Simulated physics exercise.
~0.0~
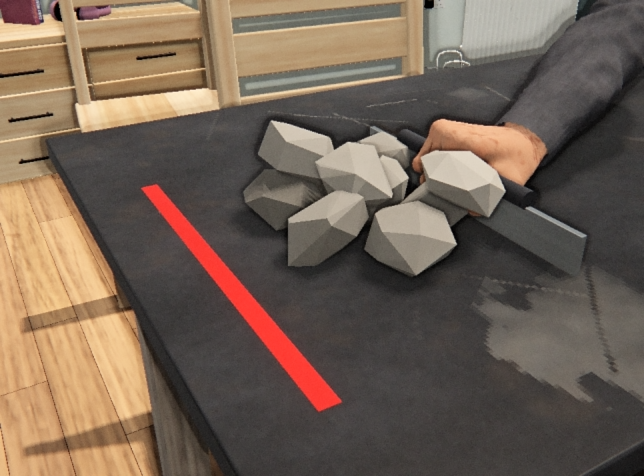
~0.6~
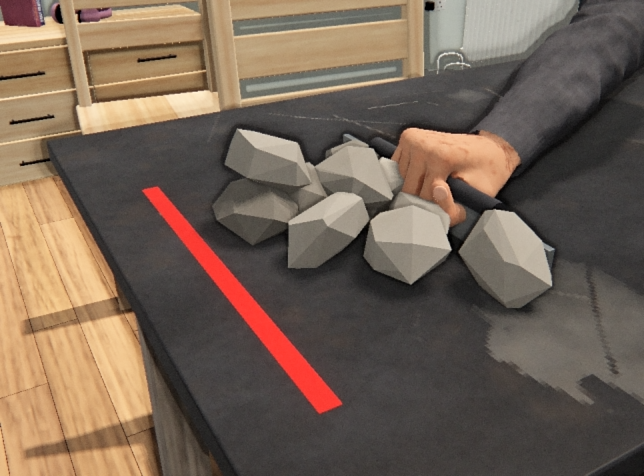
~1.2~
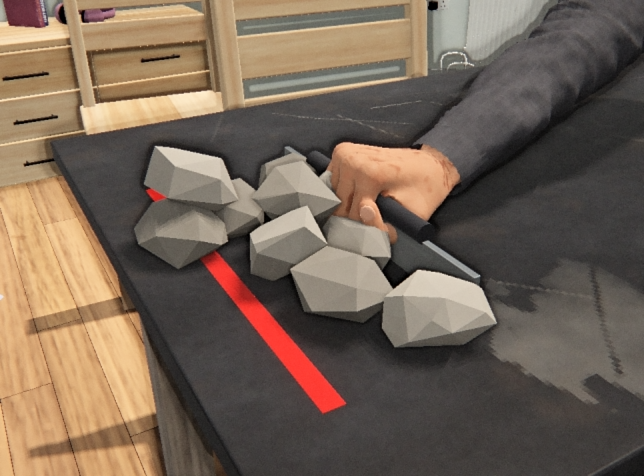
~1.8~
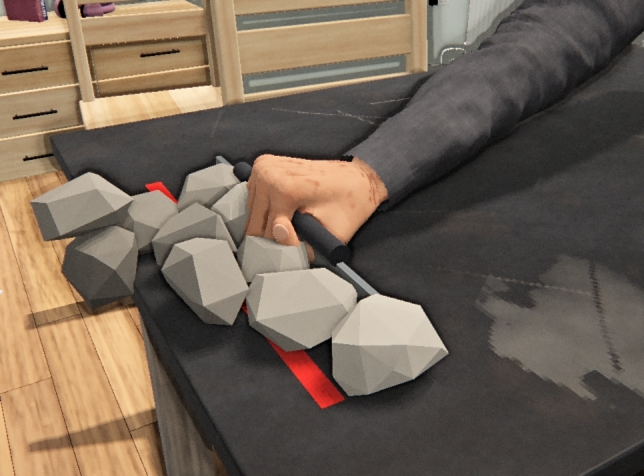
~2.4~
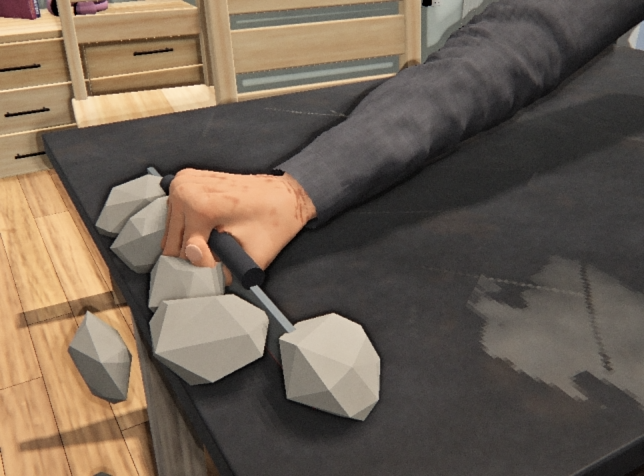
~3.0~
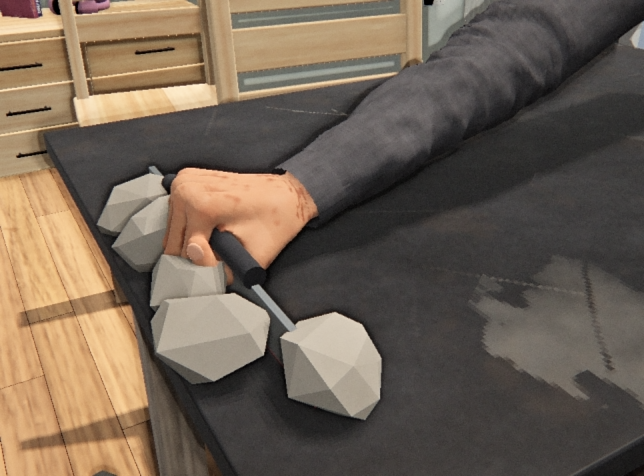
The clip opens on a dark table where a hand in a grey sleeve grips a scraper behind a cluster of pale, faceted lumps, with a strip of red tape lying beyond them. The hand pushes left, and the lumps spread and slide together toward the tape. They cross the red strip, and the leading ones jut out past the table's edge. As the hand reaches the tape, several lumps go over, one of them seen dropping beside the table. The hand then stops, the falling lump is gone from view, and the remaining lumps rest along the edge.
